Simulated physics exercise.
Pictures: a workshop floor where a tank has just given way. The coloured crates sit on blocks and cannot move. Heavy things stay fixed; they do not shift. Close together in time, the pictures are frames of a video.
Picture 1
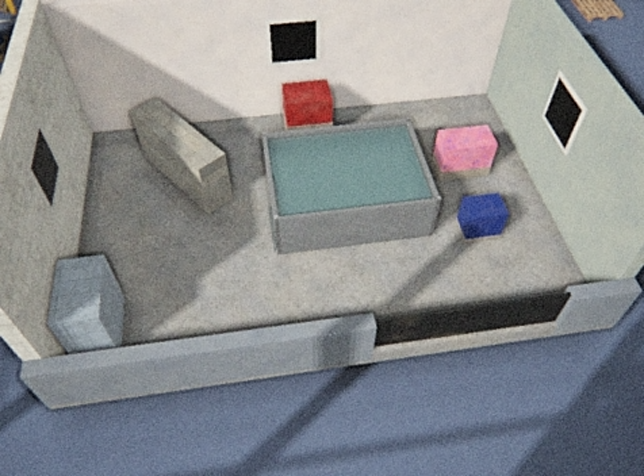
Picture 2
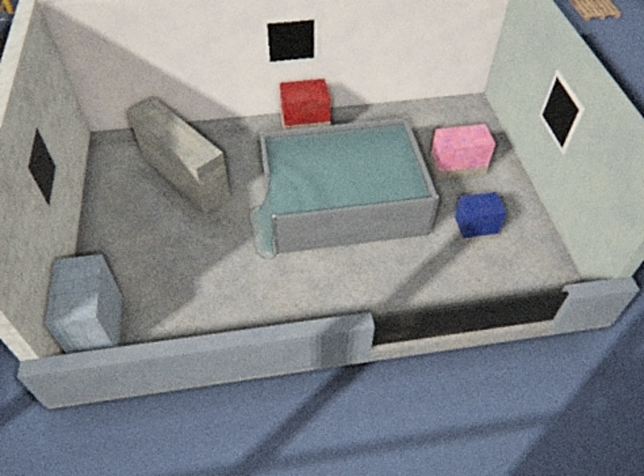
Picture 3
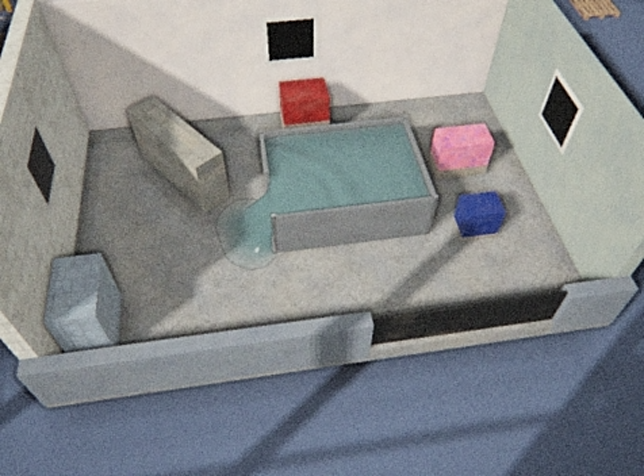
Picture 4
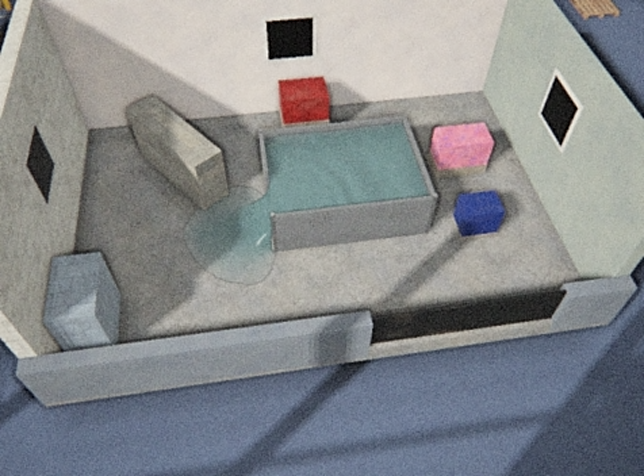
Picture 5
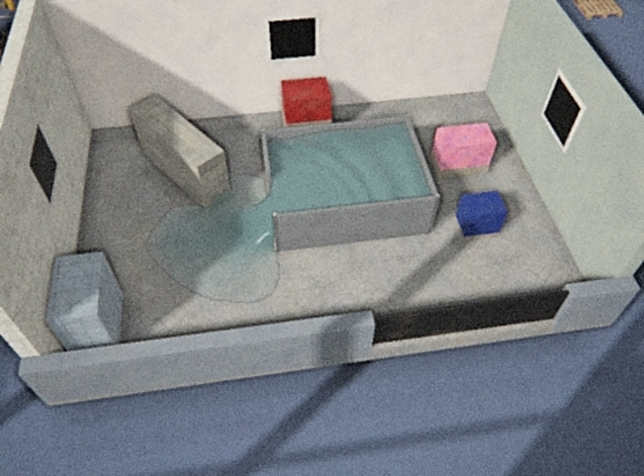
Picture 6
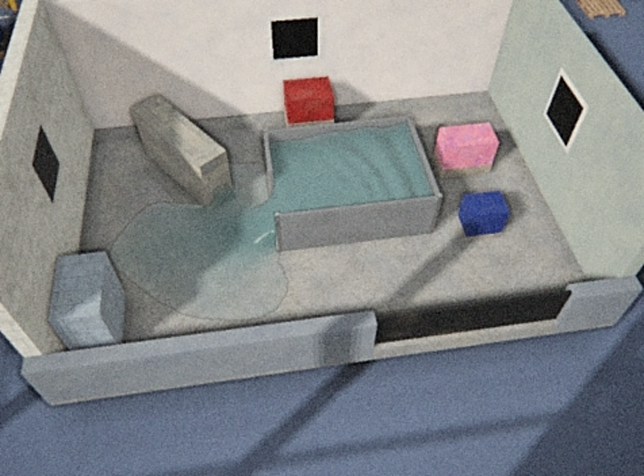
Water poured out of the left side of a gray tank in a small open-topped room and spread leftward across the floor in a widening puddle, while the colored blocks around it stayed still.
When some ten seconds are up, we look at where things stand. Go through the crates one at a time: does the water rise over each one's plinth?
Outcome: The blue crate is hit by the water; the pink crate is spared; the red crate is spared.
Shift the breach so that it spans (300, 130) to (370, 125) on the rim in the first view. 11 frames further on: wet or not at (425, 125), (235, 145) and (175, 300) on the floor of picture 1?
First spot drenched, second drenched, third unwetted.
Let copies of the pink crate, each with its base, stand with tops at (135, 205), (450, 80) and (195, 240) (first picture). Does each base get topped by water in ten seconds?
Going through them in order, the first is overtopped, the second is not reached and the third is overtopped.
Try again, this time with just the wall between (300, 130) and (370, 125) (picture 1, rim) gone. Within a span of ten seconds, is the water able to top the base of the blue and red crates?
Taking them in turn, the blue is overtopped and the red is overtopped.
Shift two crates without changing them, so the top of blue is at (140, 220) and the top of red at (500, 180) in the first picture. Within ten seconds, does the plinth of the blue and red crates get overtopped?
The blue crate is flooded; the red crate is not reached.
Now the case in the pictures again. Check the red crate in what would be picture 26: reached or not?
Note - red: Got wet.
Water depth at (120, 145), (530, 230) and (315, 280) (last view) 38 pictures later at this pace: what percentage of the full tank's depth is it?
My figures are about 30, 2 and 4 percent.
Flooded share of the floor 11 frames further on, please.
Around 35 percent.
A moment on, water covers 30 % of the floor; the blue crate not reached, the pink crate not reached, the red crate not reached.
Next, water covers 35 % of the floor; the blue crate not reached, the pink crate not reached, the red crate not reached.
Then, water covers 45 % of the floor; the blue crate not reached, the pink crate not reached, the red crate water round its plinth.
Later, water covers 85 % of the floor; the blue crate water round its plinth, the pink crate not reached, the red crate water round its plinth.
In the end, water covers 100 % of the floor; the blue crate was topped, the pink crate stayed above the water, the red crate stayed above the water.
